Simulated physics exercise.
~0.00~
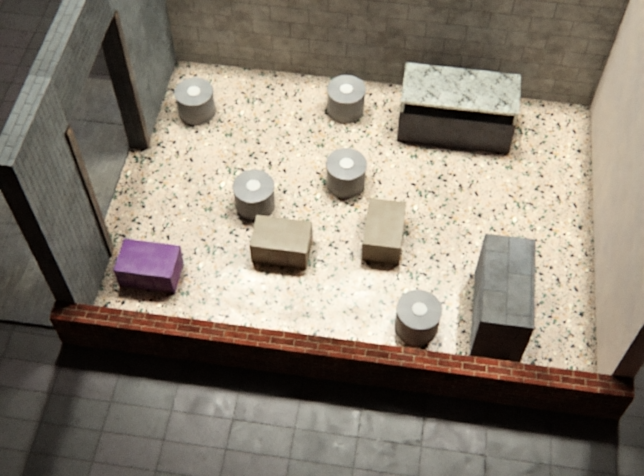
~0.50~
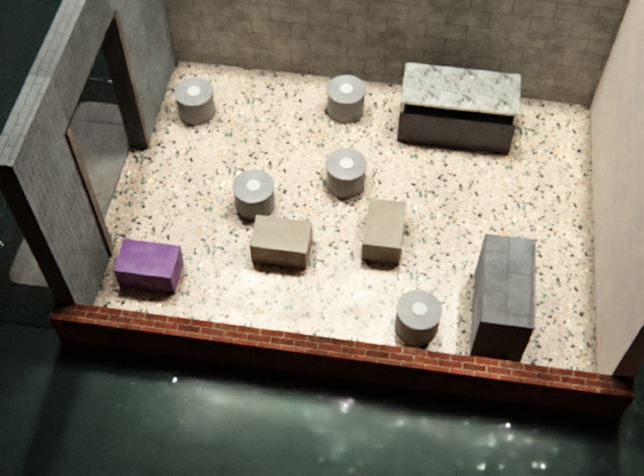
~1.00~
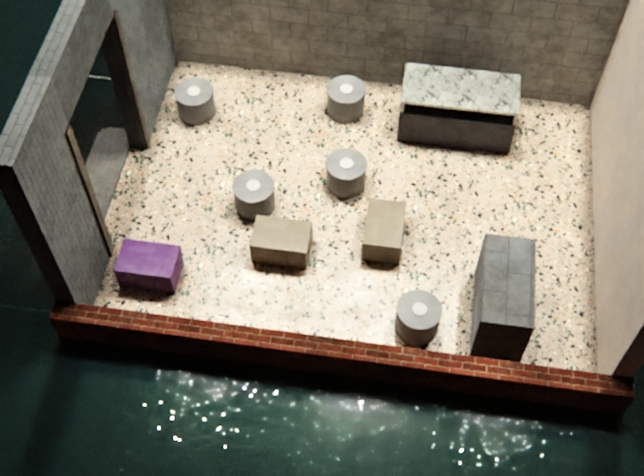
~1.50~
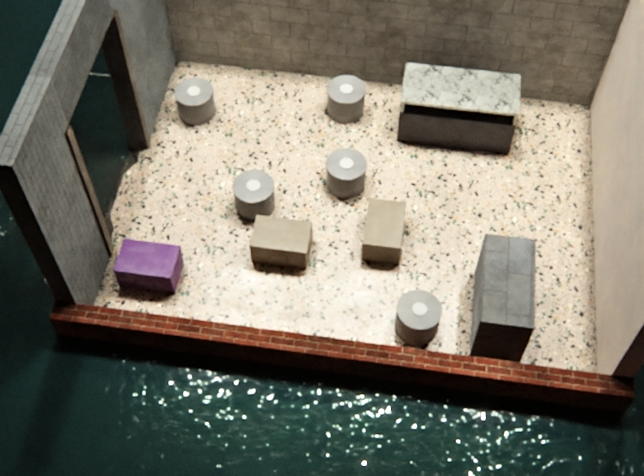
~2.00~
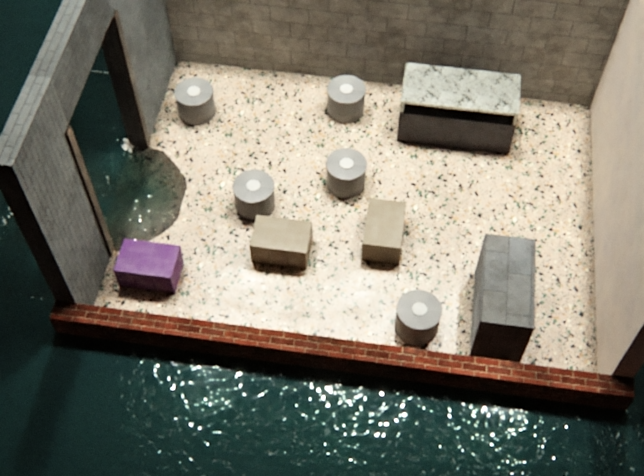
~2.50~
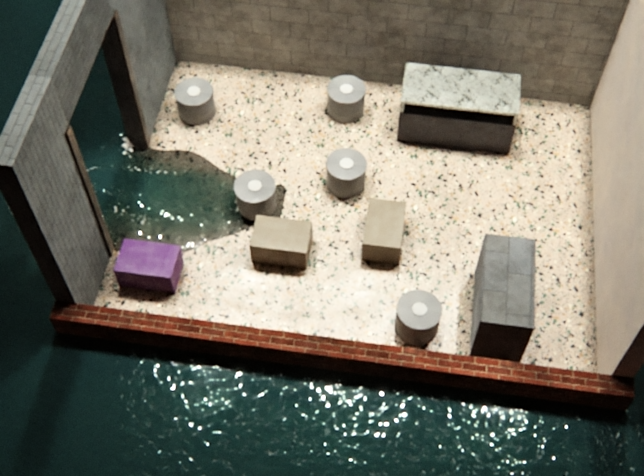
At the start, a purple crate, two beige crates, grey tubs and larger blocks stand on a dry speckled floor inside a walled store. Dark water covers the paving outside, then enters through the left doorway and spreads past the purple crate to the nearest tub, while every object stays put.
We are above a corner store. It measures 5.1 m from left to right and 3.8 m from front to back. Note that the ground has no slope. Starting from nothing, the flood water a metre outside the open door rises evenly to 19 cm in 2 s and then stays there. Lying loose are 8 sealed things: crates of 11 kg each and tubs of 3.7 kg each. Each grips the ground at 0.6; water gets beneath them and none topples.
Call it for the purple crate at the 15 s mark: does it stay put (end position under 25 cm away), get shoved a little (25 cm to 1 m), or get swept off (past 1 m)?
It gets shoved a little.
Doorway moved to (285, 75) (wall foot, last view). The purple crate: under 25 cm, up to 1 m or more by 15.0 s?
Well, the purple crate ends up distant in that setup.
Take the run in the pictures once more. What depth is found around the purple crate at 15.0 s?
Depth: About 8 cm.
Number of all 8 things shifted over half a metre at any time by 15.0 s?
The count comes to 8.
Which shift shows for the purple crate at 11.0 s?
It is about 20 cm out of place by then.
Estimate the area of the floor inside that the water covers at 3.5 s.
That flooded area is roughly 6.0 m2.
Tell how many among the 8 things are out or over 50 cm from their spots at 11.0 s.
At that time I count 4.
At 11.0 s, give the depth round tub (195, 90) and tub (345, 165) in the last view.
Around 3 cm and 12 cm.
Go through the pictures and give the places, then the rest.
The purple crate at (147, 258) rests on the ground; water covers 0.0 m2; 0 of 8 have shifted, in the first picture.
The purple crate at (147, 258) rests on the ground; 0.0 m2 under water; 0 of 8 have shifted, in the second picture.
The purple crate at (147, 258), on the bottom; 0.0 m2 under water; 0 of 8 have shifted, in the third picture.
The purple crate at (147, 258), on the bottom; 0.0 m2 under water; 0 of 8 have shifted, in the fourth picture.
The purple crate at (147, 258), on the bottom; water covers 0.6 m2; 0 of 8 have shifted, in the fifth picture.
The purple crate at (147, 258), on the bottom; water covers 1.5 m2; 0 of 8 have shifted, in the sixth picture.
After 3.5 s the purple crate is near (147, 258), 0.0 m from its start, aground; 1 afloat.
After 6.8 s the purple crate is near (145, 265), 0.1 m from its start, aground; 5 afloat.
After 11.0 s the purple crate is near (147, 274), 0.2 m from its start, afloat; 8 afloat.
After 15.0 s the purple crate is near (178, 278), 0.4 m from its start, afloat; 8 afloat.
